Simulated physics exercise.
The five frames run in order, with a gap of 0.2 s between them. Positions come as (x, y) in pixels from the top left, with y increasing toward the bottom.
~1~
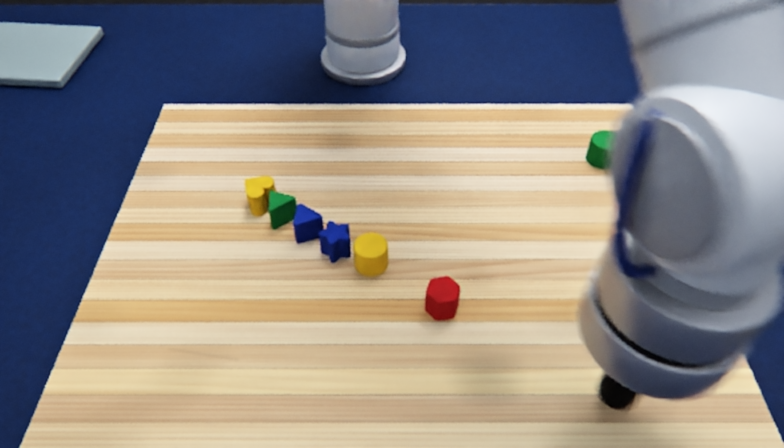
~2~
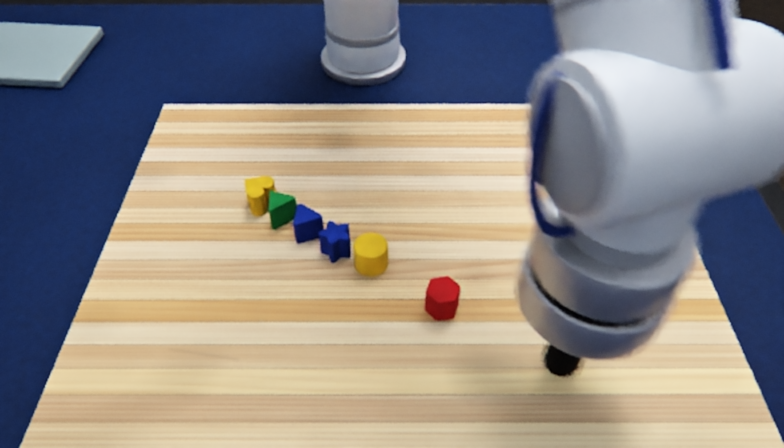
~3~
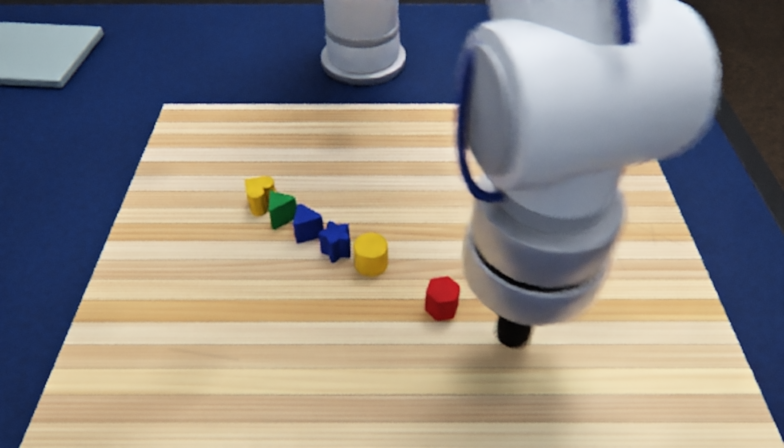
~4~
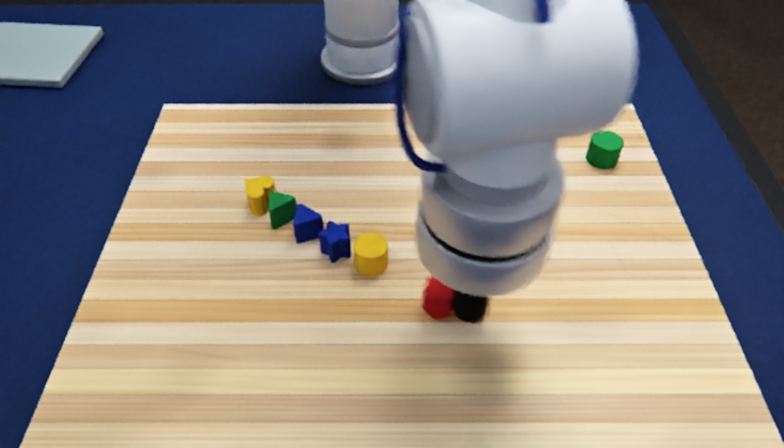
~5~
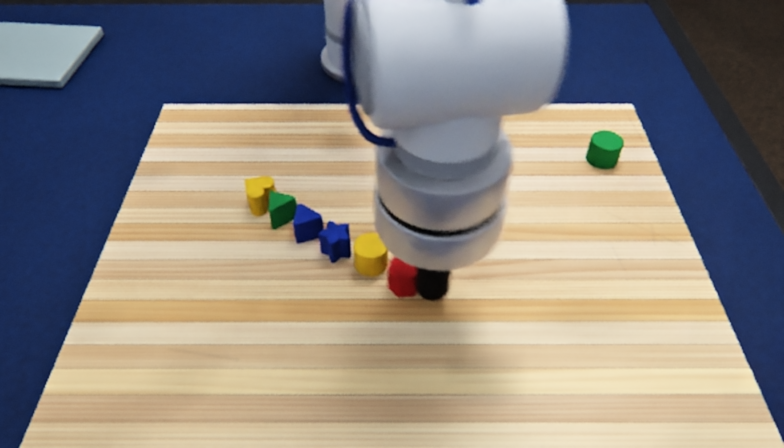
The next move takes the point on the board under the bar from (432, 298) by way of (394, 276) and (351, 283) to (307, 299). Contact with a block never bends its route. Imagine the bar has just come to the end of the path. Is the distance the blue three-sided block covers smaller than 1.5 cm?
It seems not.
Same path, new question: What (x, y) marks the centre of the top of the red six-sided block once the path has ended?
The middle of its top is at (353, 236).
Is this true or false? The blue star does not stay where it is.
This is true.
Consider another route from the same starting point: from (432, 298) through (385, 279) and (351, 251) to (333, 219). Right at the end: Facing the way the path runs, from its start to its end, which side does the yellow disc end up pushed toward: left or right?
Measured against the direction from start to end, the yellow disc shifts toward the right-hand side.
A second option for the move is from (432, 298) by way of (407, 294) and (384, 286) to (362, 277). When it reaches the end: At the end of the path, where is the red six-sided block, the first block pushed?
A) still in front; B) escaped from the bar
The correct letter is A.
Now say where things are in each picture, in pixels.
In the first picture, bar's lower end at (617, 393); blue three-sided block at (305, 214); blue star at (335, 232); yellow disc at (371, 245); red six-sided block at (443, 289).
In the second picture, bar at (561, 361); blocks still.
In the third picture, bar at (513, 333); blocks still.
In the fourth picture, bar at (470, 309); red six-sided block at (441, 287).
In the fifth picture, bar at (433, 287); blue three-sided block at (305, 214); blue star at (335, 232); yellow disc at (371, 245); red six-sided block at (405, 266).
On the path given first. One third of the way, bar at (393, 265); blue three-sided block at (296, 212), turned 10° anticlockwise; blue star at (316, 224); yellow disc at (345, 226); red six-sided block at (371, 240), turned 30° clockwise.
Two thirds of the way, bar at (349, 273); blue three-sided block at (286, 209), turned 30° anticlockwise; blue star at (307, 217); yellow disc at (336, 216); red six-sided block at (353, 236), turned 80° clockwise.
At the end, bar at (305, 289); blue three-sided block at (286, 209), turned 30° anticlockwise; blue star at (307, 217); yellow disc at (336, 216); red six-sided block at (353, 236), turned 80° clockwise.
